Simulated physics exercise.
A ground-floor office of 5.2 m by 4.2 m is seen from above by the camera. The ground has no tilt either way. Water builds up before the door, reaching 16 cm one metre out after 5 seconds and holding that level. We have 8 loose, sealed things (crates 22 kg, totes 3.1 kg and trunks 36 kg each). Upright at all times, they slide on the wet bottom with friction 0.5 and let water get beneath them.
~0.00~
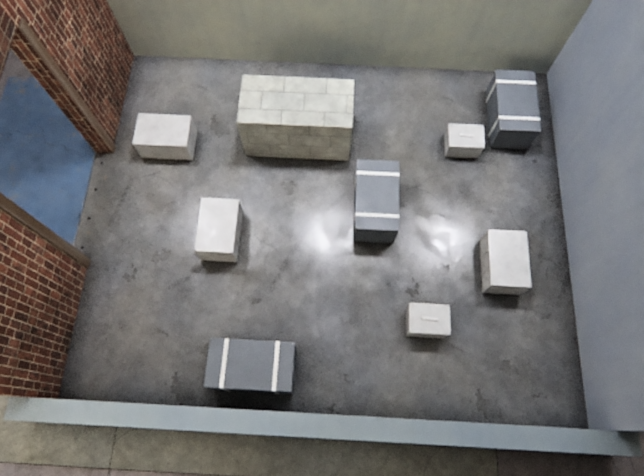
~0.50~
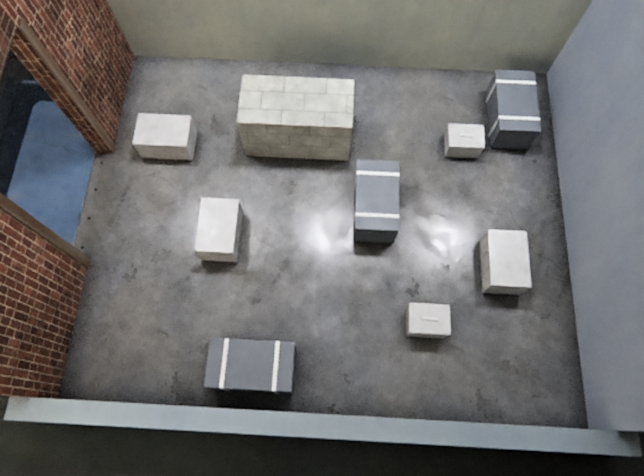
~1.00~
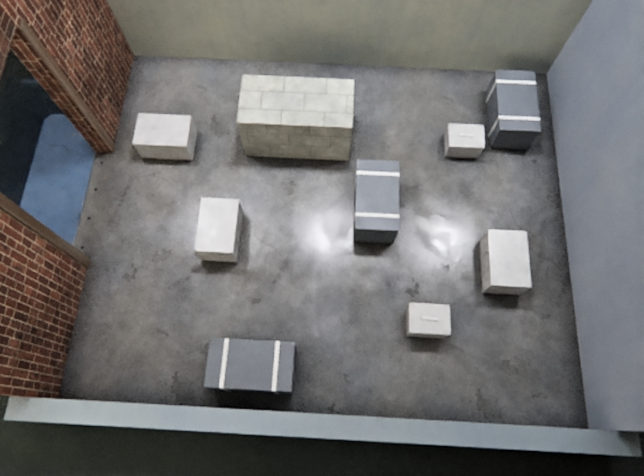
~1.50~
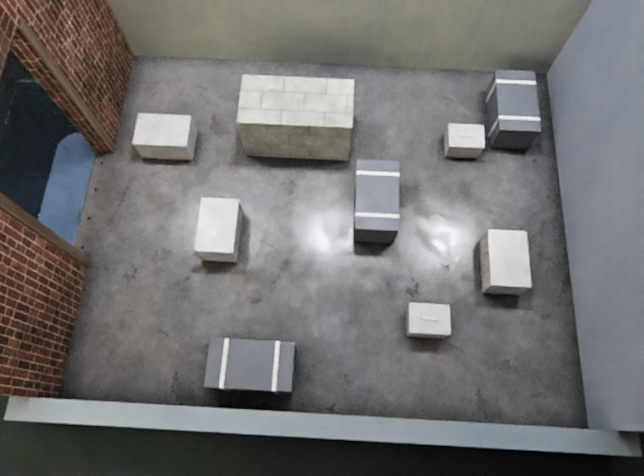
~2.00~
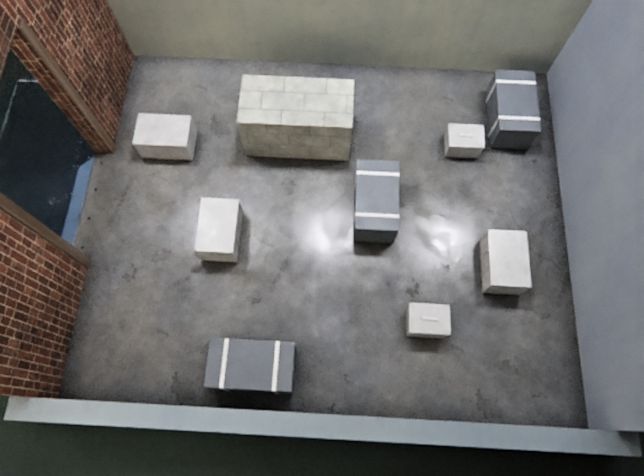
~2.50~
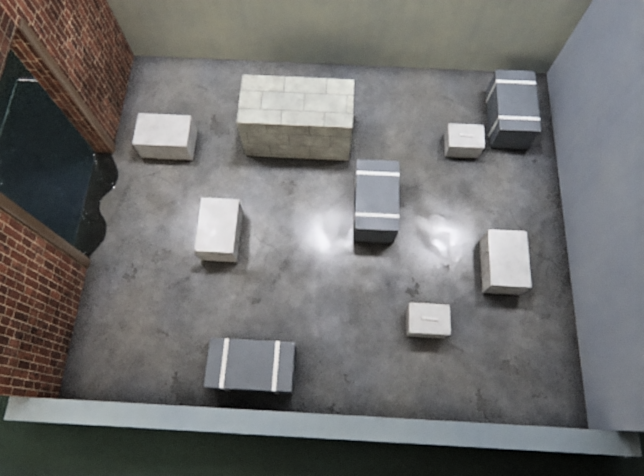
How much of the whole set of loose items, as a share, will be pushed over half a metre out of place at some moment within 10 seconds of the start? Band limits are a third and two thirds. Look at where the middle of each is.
The share is not even a third.
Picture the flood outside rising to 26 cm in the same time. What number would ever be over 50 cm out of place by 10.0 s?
With that change, 3 of them.
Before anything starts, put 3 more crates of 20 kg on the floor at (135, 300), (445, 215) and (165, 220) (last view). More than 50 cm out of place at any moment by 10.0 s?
One by one, in that order: Below it, below it, above it.
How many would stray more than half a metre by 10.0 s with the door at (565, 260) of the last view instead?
3.
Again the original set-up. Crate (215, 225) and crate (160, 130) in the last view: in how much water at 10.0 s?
I'd put it at 7 cm and 5 cm respectively.
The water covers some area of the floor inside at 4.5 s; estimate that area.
At that time the wet patch spans about 3.0 m2.
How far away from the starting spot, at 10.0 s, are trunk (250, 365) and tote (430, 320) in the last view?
First 0 cm, then 0 cm.
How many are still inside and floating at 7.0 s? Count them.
By my count, 0.
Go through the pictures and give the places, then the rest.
The first picture shows a crate at (162, 130) rests on the ground; a tote at (430, 319) rests on the ground; 0.0 m2 under water; 0 of 8 have shifted.
The second picture shows a crate at (162, 130), on the bottom; a tote at (430, 319), on the bottom; water covers 0.0 m2; 0 of 8 have shifted.
The third picture shows a crate at (162, 130) rests on the ground; a tote at (430, 319) rests on the ground; water covers 0.0 m2; 0 of 8 have shifted.
The fourth picture shows a crate at (162, 130), on the bottom; a tote at (430, 319), on the bottom; 0.0 m2 under water; 0 of 8 have shifted.
The fifth picture shows a crate at (162, 130), on the bottom; a tote at (430, 319), on the bottom; 0.0 m2 under water; 0 of 8 have shifted.
The sixth picture shows a crate at (162, 130), on the bottom; a tote at (430, 319), on the bottom; water covers 0.0 m2; 0 of 8 have shifted.
After 3.5 s 0 of 8 are over 50 cm from their spots; 0 afloat.
After 4.5 s 0 of 8 are over 50 cm from their spots; 0 afloat.
After 7.0 s 0 of 8 are over 50 cm from their spots; 0 afloat.
After 10.0 s 0 of 8 are over 50 cm from their spots, and 0 have been at some point; 0 afloat.
